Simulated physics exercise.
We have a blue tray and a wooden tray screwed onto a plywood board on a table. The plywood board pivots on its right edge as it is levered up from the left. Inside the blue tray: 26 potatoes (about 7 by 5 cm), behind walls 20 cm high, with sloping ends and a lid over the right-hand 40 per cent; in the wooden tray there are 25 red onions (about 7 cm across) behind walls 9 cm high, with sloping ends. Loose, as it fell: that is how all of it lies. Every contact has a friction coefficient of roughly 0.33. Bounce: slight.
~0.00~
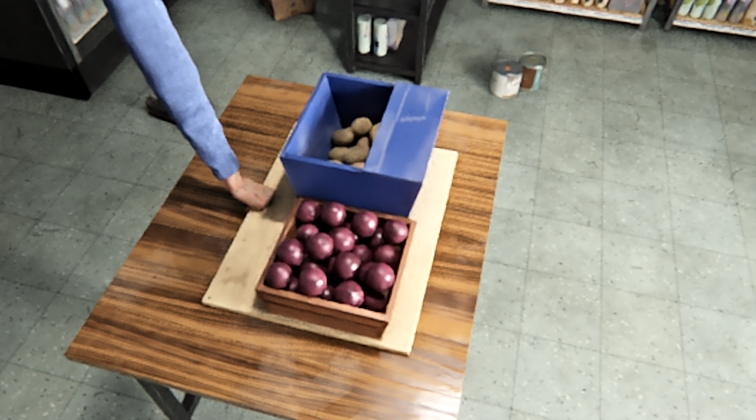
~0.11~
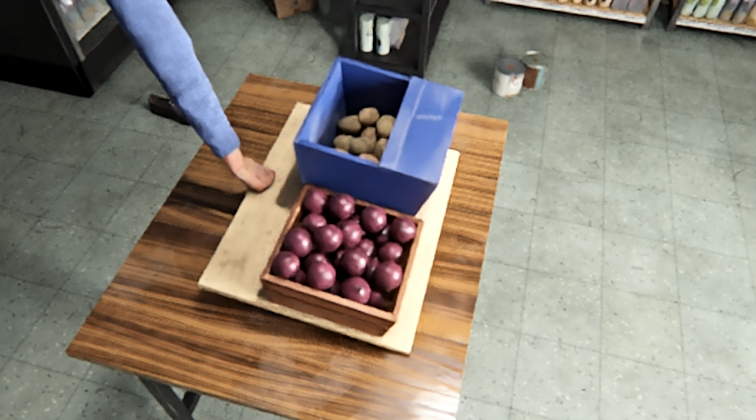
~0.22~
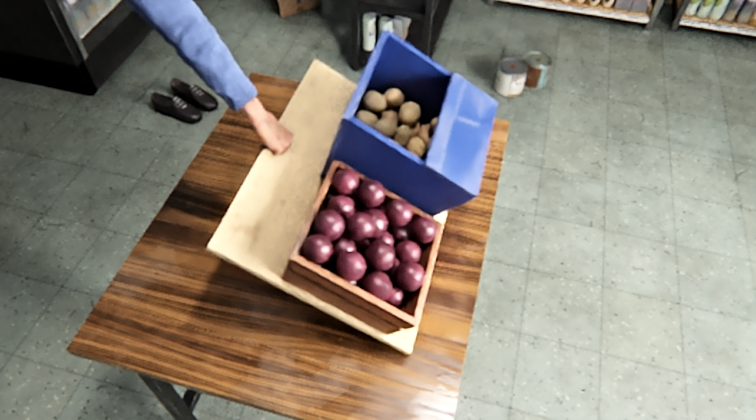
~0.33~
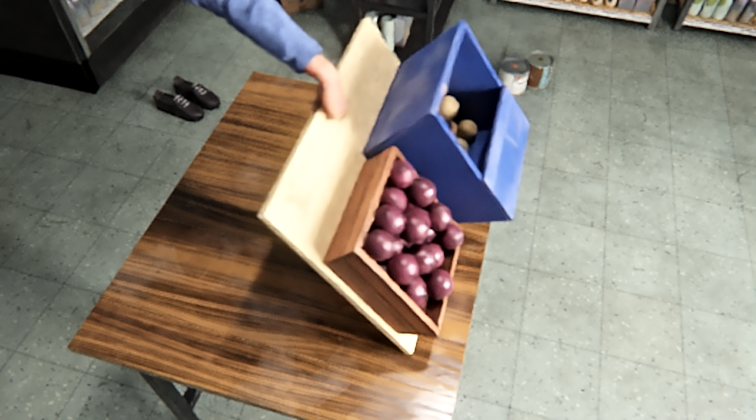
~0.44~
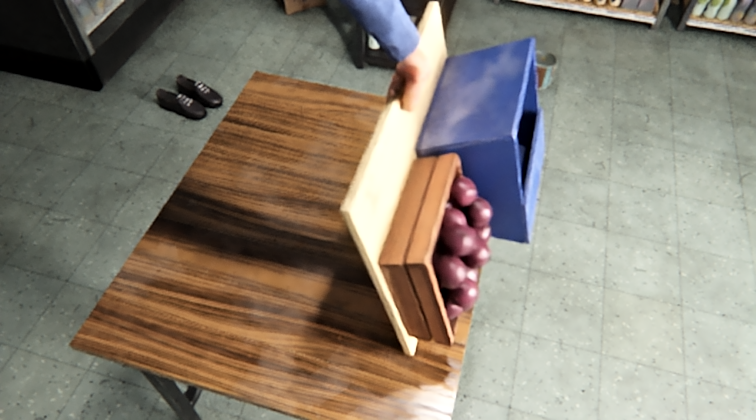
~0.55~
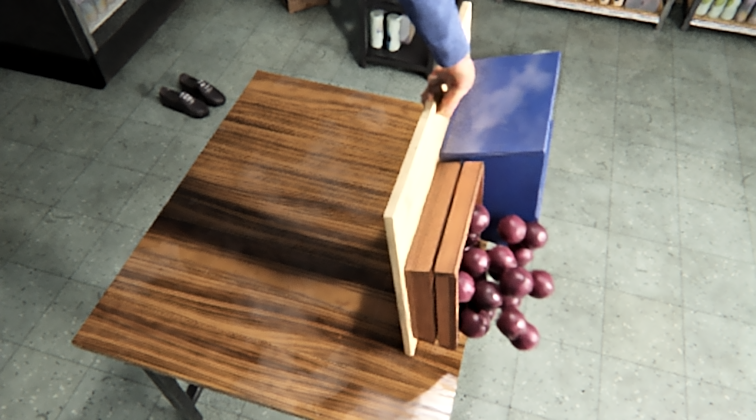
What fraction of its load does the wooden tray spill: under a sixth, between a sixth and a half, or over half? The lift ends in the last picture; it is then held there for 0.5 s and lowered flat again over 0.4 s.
I'd guess what escapes is the major part of the load.
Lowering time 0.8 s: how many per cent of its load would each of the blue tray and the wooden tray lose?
Blue tray 0, wooden tray 100 per cent.
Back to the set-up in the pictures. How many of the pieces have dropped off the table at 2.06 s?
Around 25, roughly.
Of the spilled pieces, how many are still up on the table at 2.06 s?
Some 1 in number.
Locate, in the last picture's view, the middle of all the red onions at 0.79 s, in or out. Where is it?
Centred roughly at (512, 377).
After 0.79 s, tilt 83°; blue tray 26 in, 0 out and wooden tray 5 in, 20 out.
After 1.09 s, tilt 81°; blue tray 26 in, 0 out and wooden tray 2 in, 23 out.
After 1.51 s, tilt 0°; blue tray 26 in, 0 out and wooden tray 0 in, 25 out.
Outcome (at 2.06 s), blue tray 26 in, 0 out and wooden tray 0 in, 25 out. Asked share, 25 of 25, 100 per cent.
